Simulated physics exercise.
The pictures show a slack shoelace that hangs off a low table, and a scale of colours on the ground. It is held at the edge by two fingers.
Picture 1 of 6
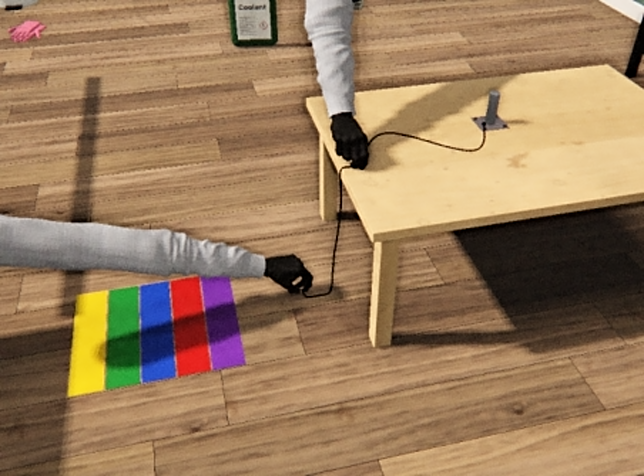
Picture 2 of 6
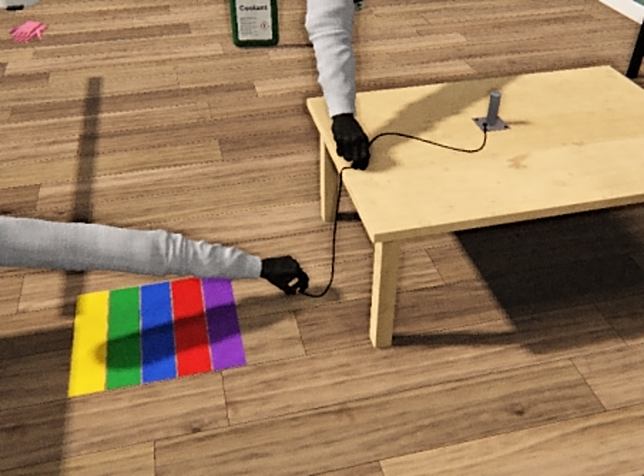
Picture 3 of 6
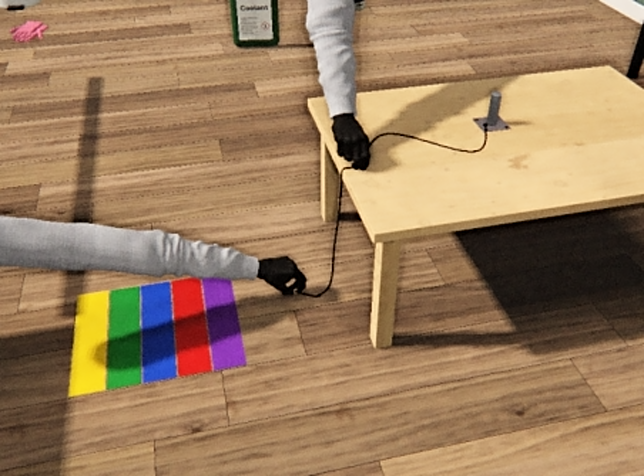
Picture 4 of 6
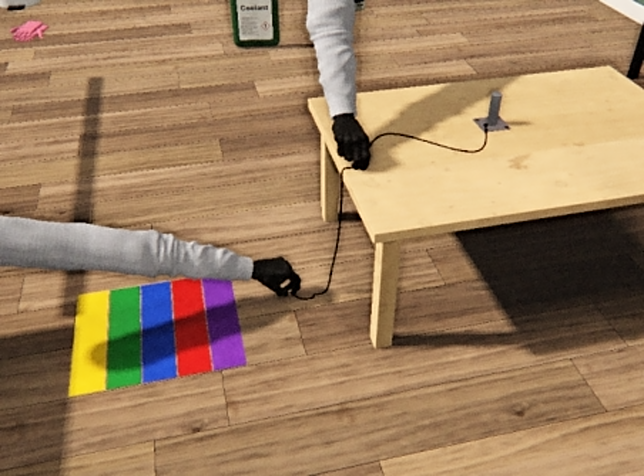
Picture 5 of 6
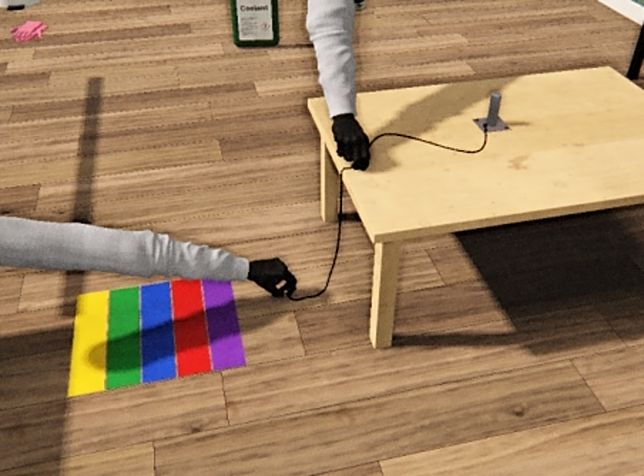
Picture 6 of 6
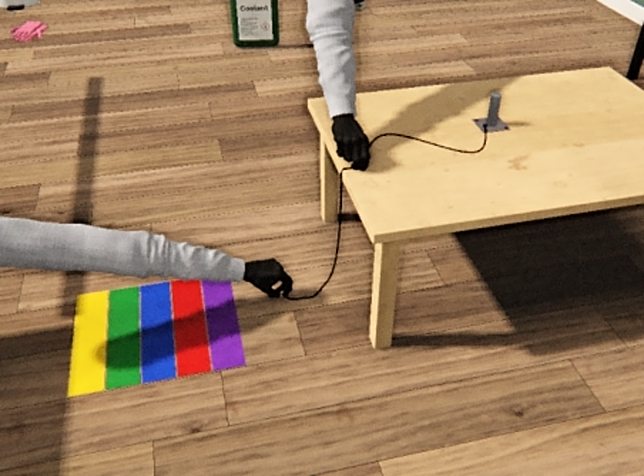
Two grey-sleeved arms with black-gloved hands work around a low, pale wooden table on a plank floor, seen from above at an angle. One hand pins a dark shoelace at the table's left edge, while the other holds its low end near a yellow, green, blue, red and purple striped mat. The lower hand draws the end slightly leftward; the upper hand and camera stay still.
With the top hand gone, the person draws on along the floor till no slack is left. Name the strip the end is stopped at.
Green.
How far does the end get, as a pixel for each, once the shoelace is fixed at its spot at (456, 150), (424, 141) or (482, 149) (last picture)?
Per try (px, approx.): (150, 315); (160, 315); (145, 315).
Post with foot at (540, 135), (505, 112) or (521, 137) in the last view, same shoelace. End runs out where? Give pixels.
First try about (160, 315), second about (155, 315), third about (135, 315).
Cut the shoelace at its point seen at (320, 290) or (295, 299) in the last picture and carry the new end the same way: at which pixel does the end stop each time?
In order, roughly (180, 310) and (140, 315).
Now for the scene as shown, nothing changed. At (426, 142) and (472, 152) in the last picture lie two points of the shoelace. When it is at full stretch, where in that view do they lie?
They end up at (392, 149) and (433, 138).
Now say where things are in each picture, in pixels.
End (302, 289); purple (226, 348); red (193, 354); blue (158, 360); green (123, 367); yellow (87, 373), in the first frame.
End (298, 291); shoelace through (485, 140) (433, 143) (374, 140) (345, 170) (335, 228) (332, 279), in the second frame.
End (295, 291), in the third frame.
End (290, 292); shoelace through (486, 140) (434, 144) (374, 140) (345, 170) (339, 228) (330, 279), in the fourth frame.
End (286, 293), in the fifth frame.
End (282, 294); shoelace through (485, 141) (434, 144) (374, 140) (345, 170) (339, 228) (328, 280), in the sixth frame.
Soon after, end near (172, 311); over red.
Then, end near (136, 317); over green.
At full stretch, end near (115, 321); over green. Over green.
